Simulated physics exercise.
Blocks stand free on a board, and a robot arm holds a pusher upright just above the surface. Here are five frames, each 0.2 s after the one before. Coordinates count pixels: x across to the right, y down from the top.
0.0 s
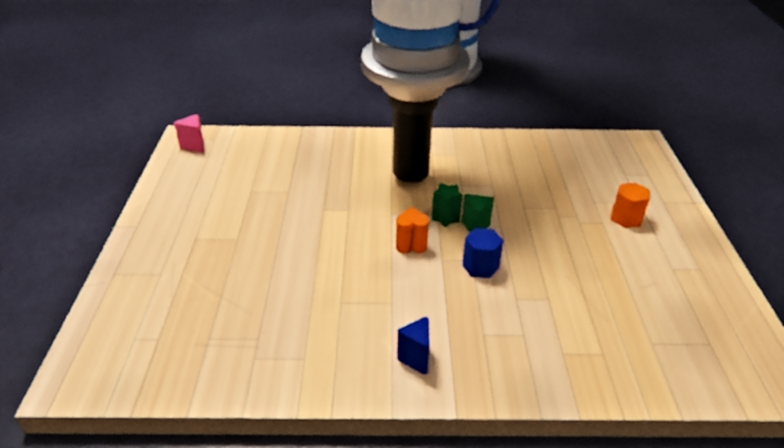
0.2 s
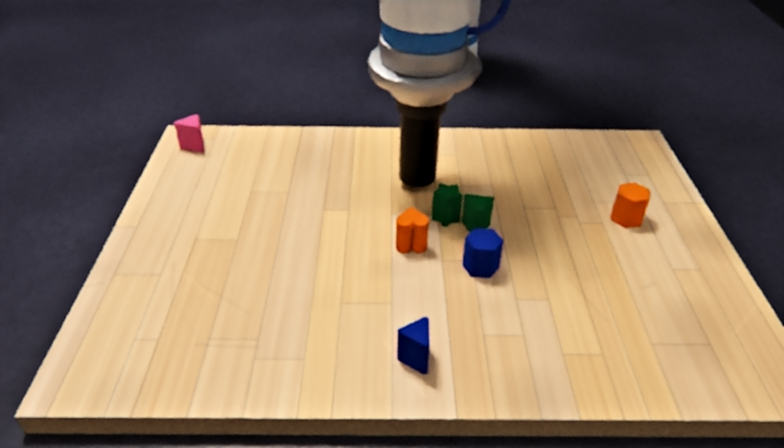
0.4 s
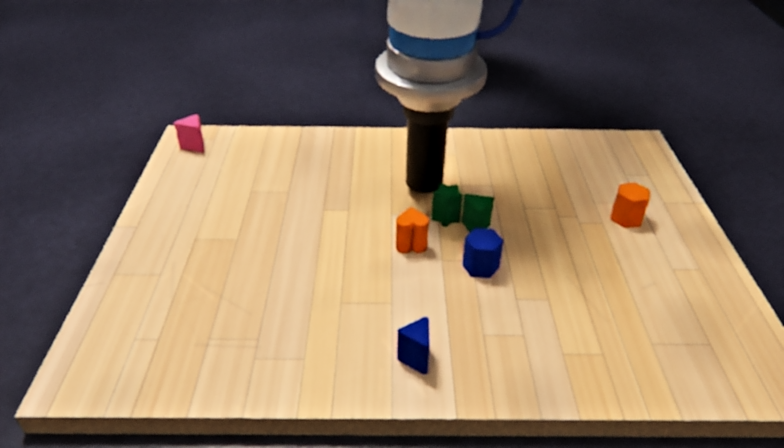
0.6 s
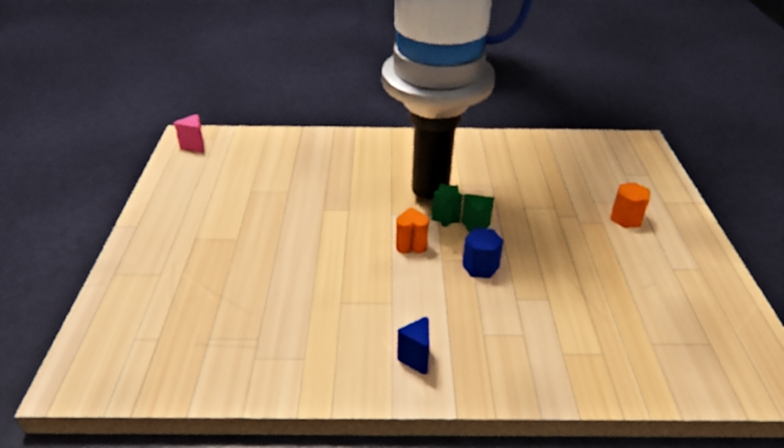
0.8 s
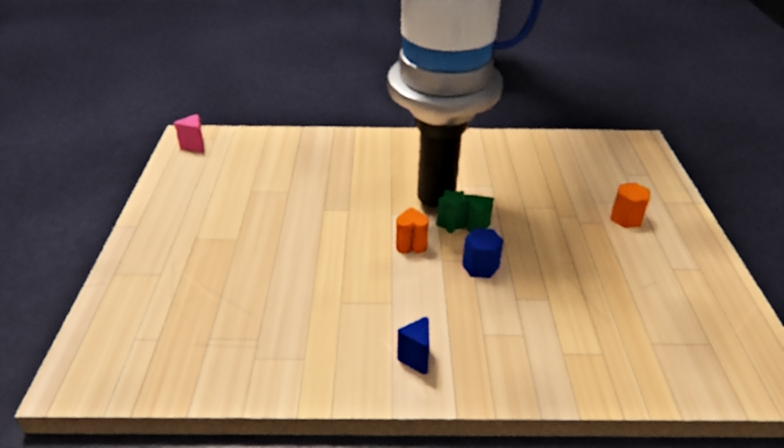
A robot arm holds a dark, upright pusher over a pale wooden board on a dark surface, seen from above at an angle by a still camera. Two green blocks sit near an orange heart-shaped block and a blue hexagonal one, with a blue triangular block nearer, pink far left, orange right. The pusher slides slightly right and nearer, nudging the left green block a little.
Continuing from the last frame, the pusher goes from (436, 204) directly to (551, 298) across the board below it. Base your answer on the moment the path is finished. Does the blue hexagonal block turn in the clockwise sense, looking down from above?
No
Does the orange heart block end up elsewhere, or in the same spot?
At the end of the path, the orange heart block remains in its old spot.
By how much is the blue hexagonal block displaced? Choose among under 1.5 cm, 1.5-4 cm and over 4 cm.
Answer: 1.5 to 4 cm.
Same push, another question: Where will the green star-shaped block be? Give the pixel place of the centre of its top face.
Put as a pixel place, it's (472, 236).
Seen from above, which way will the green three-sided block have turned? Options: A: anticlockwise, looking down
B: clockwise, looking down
The correct letter is A.
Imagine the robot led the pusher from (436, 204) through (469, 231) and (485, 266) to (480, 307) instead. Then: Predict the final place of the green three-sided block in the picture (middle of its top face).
At roughly (517, 221).
On the path given first. One third of the way, pusher (472, 224); green star-shaped block (470, 226); green three-sided block (511, 215), turned 40° anticlockwise; blue hexagonal block (487, 243), turned 15° anticlockwise.
Two thirds of the way, pusher (511, 255); green star-shaped block (472, 236), turned 55° clockwise; green three-sided block (540, 225); blue hexagonal block (490, 256), turned 45° anticlockwise.
At the end, pusher (553, 289); orange heart block still; green star-shaped block (472, 236), turned 55° clockwise; green three-sided block (541, 225), turned 130° anticlockwise; blue hexagonal block (490, 257), turned 40° anticlockwise.
